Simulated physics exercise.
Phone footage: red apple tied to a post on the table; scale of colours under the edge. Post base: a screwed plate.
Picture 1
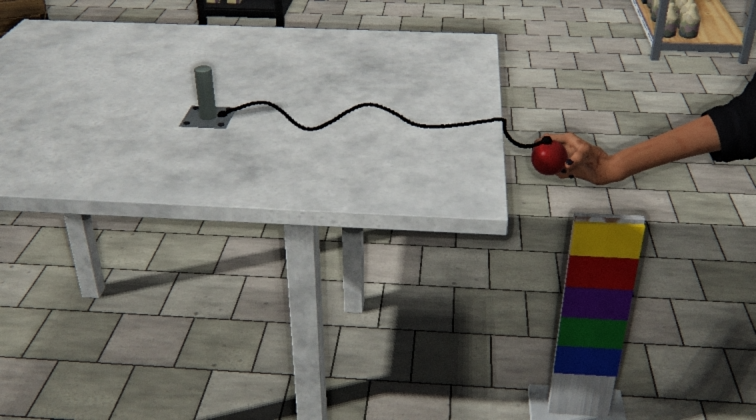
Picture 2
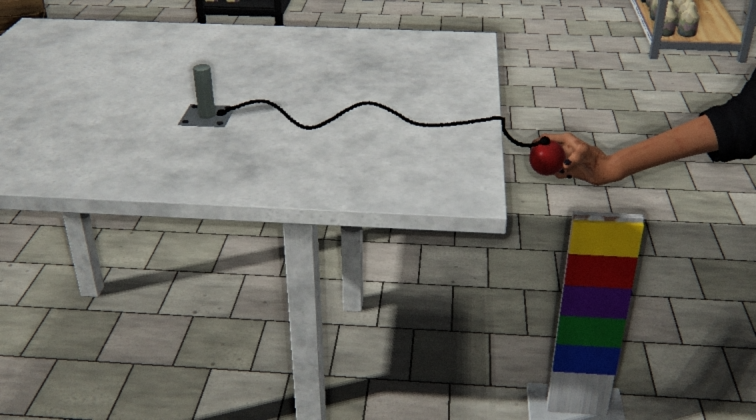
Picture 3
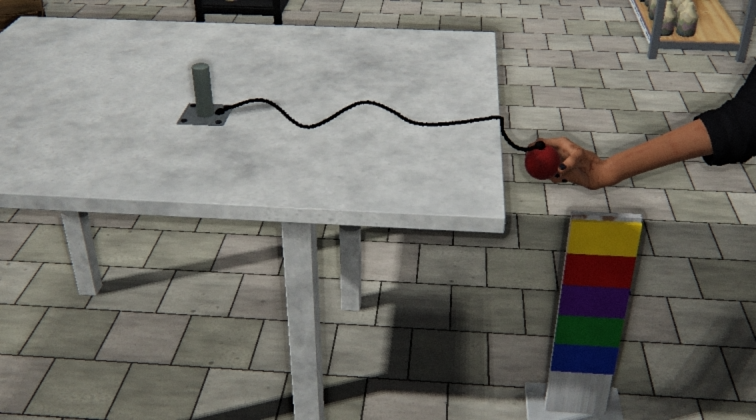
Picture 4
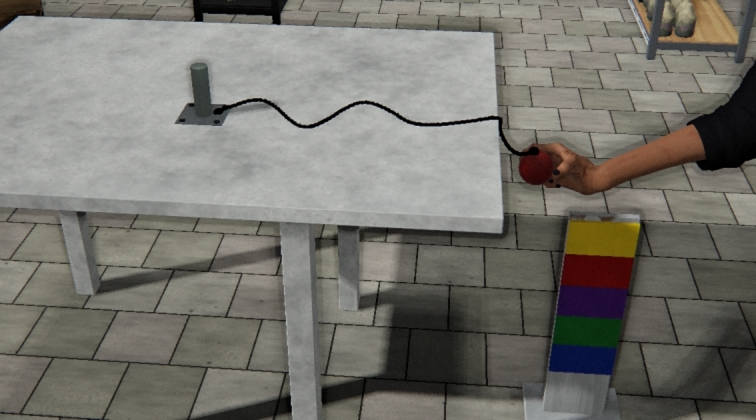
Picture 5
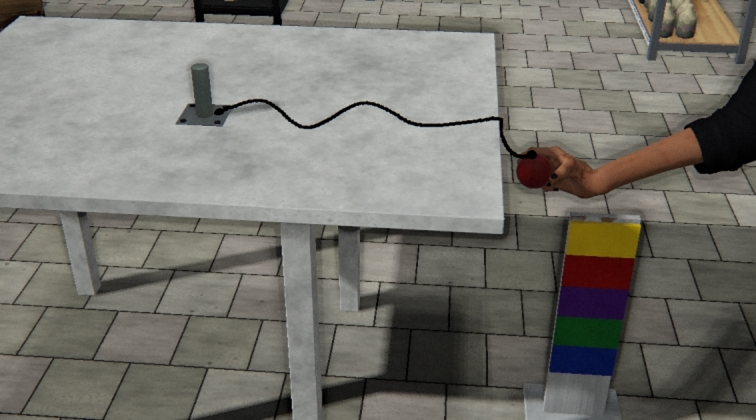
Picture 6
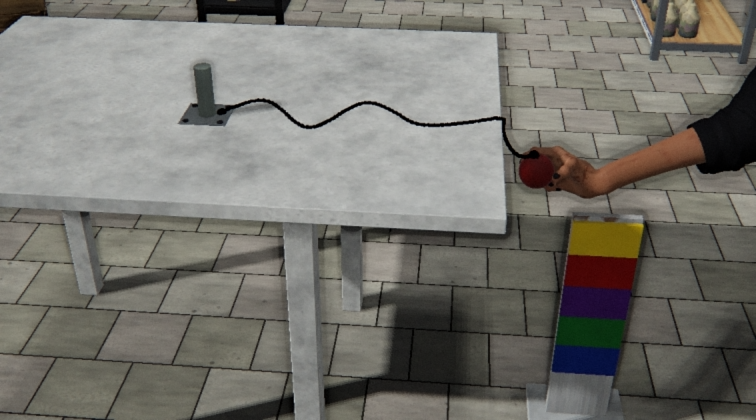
In a room with a grey tiled floor, a wavy black cord runs across a pale table from a plate-mounted post to a red ball held past the right edge. The hand shifts the ball slightly left and down, then keeps it nearly still above an upright strip of coloured bands.
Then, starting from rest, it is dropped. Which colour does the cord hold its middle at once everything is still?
The cord holds its middle at red.
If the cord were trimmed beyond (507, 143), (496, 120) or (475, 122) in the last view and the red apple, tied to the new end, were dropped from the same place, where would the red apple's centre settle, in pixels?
In order, roughly (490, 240), (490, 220) and (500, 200).
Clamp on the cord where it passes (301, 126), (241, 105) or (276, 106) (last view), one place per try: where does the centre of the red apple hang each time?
Near (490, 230), then (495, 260), then (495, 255).
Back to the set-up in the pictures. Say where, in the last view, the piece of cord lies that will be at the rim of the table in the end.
At (412, 123), roughly.
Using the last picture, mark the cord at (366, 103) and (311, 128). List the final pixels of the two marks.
(435, 118) and (356, 117), approximately.
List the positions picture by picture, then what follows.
The first frame shows red apple (549, 158); yellow (607, 242); red (602, 274); purple (597, 305); green (592, 334); blue (588, 362).
The second frame shows red apple (548, 158); cord through (249, 103) (296, 123) (351, 108) (407, 120) (482, 120).
The third frame shows red apple (542, 162).
The fourth frame shows red apple (537, 168); cord through (246, 102) (293, 122) (348, 107) (404, 120) (479, 120).
The fifth frame shows red apple (534, 171).
The sixth frame shows red apple (536, 171); cord through (249, 102) (296, 122) (351, 108) (408, 120) (482, 121).
A little later, apple near (523, 261); level with red.
Next, apple near (466, 263); level with red.
Later still, apple near (499, 268); level with red.
When it is over, apple near (493, 268); level with red. Its middle rests at the red band.
